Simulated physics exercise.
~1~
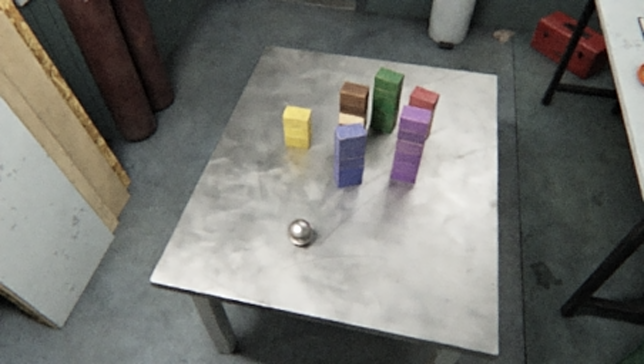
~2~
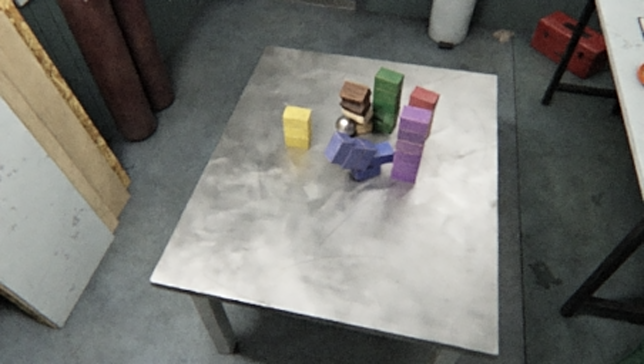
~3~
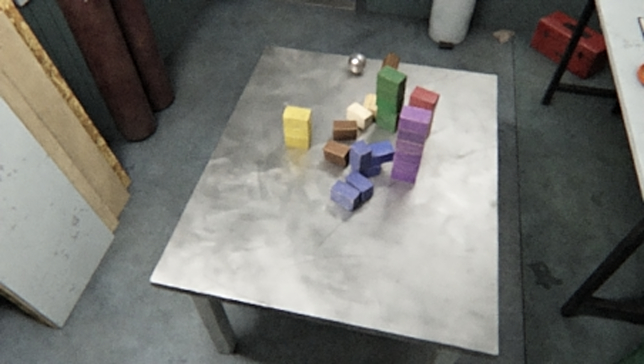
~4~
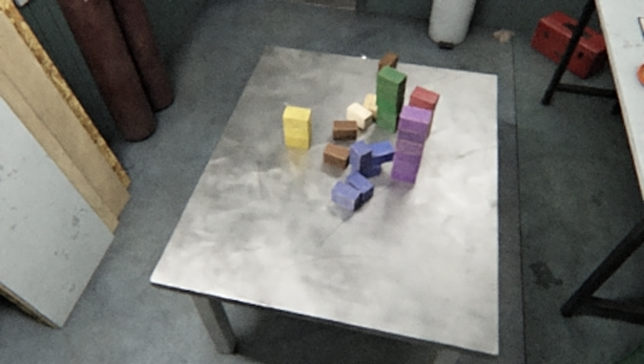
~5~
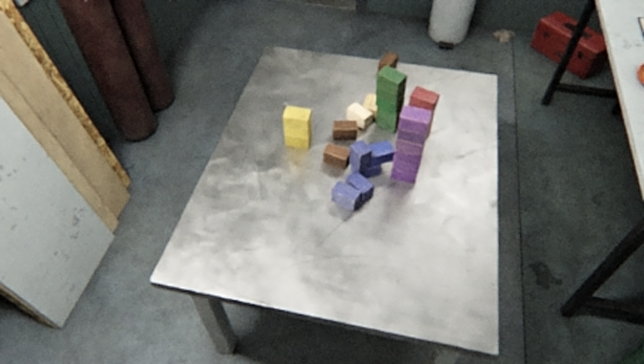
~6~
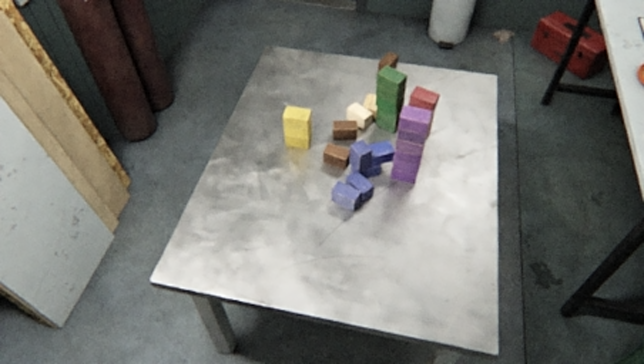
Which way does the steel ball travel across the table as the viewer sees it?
It moves up the view, going from the nearer part of the table through the blocks toward the far edge.
